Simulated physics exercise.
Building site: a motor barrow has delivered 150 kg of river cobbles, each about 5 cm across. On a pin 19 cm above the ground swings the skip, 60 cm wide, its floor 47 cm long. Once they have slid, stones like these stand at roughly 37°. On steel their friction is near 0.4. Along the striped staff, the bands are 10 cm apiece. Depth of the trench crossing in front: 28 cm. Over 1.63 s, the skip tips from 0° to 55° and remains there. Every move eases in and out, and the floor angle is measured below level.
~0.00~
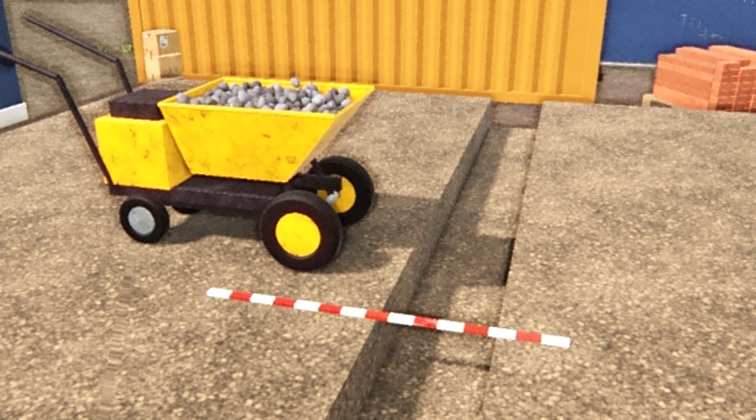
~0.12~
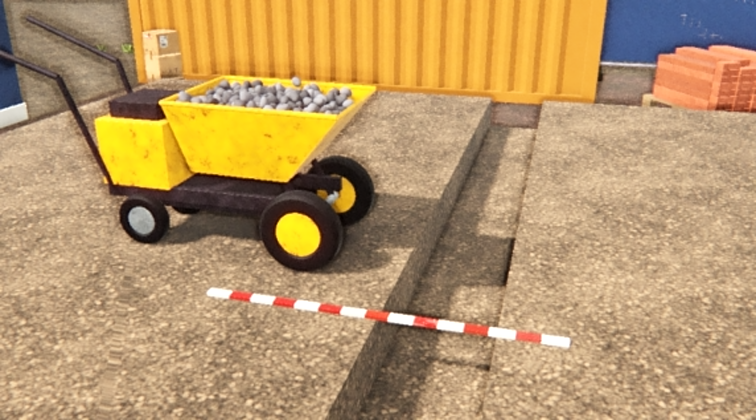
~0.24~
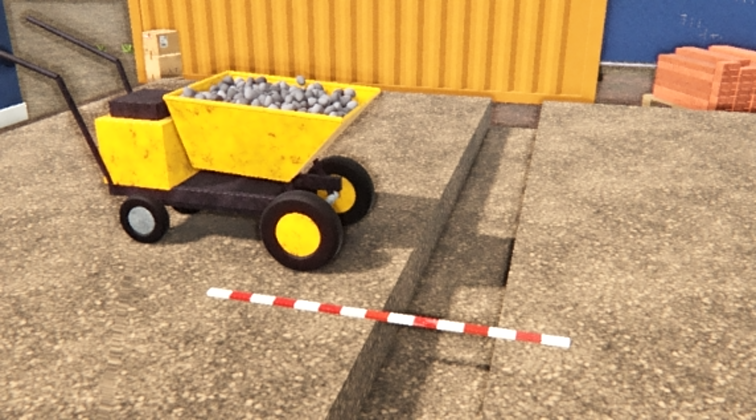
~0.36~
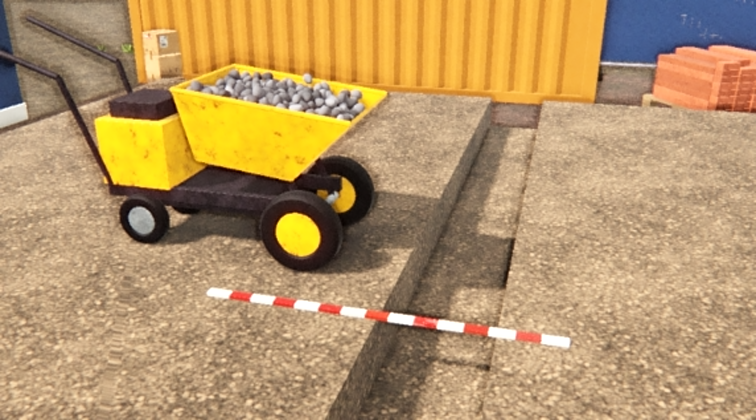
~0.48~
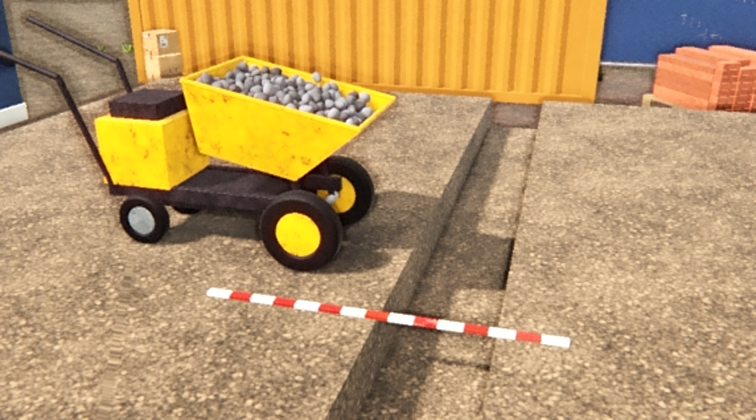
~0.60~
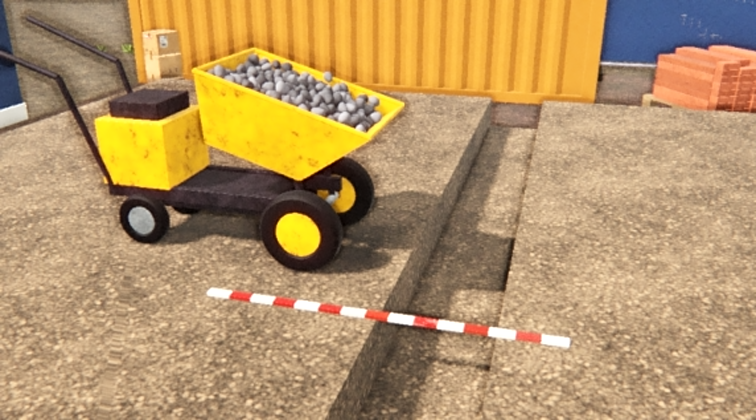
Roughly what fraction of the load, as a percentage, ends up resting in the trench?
Roughly 57 per cent of the load.
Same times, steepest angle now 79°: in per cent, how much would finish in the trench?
Then about 95 per cent.
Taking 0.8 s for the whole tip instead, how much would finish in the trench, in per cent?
About 50 percent, I'd say.
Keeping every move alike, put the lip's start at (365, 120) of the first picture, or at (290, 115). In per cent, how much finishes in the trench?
It comes to about 45 and 55 in a hundred.
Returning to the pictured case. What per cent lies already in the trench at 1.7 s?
About 10 per cent by then.
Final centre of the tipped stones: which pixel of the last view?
Roughly at pixel (466, 304).
After 1.2 s the floor is at 46°; 100 % in the skip; the foremost stones are at (413, 156).
After 1.7 s the floor is at 55°; 88 % in the skip, 12 % in the trench; the foremost stones are at (496, 312).
After 2.1 s the floor is at 55°; 72 % in the skip, 28 % in the trench; the foremost stones are at (509, 288).
After 4.0 s the floor is at 55°; 42 % in the skip, 57 % in the trench, 1 % past the trench; the foremost stones are at (534, 300).
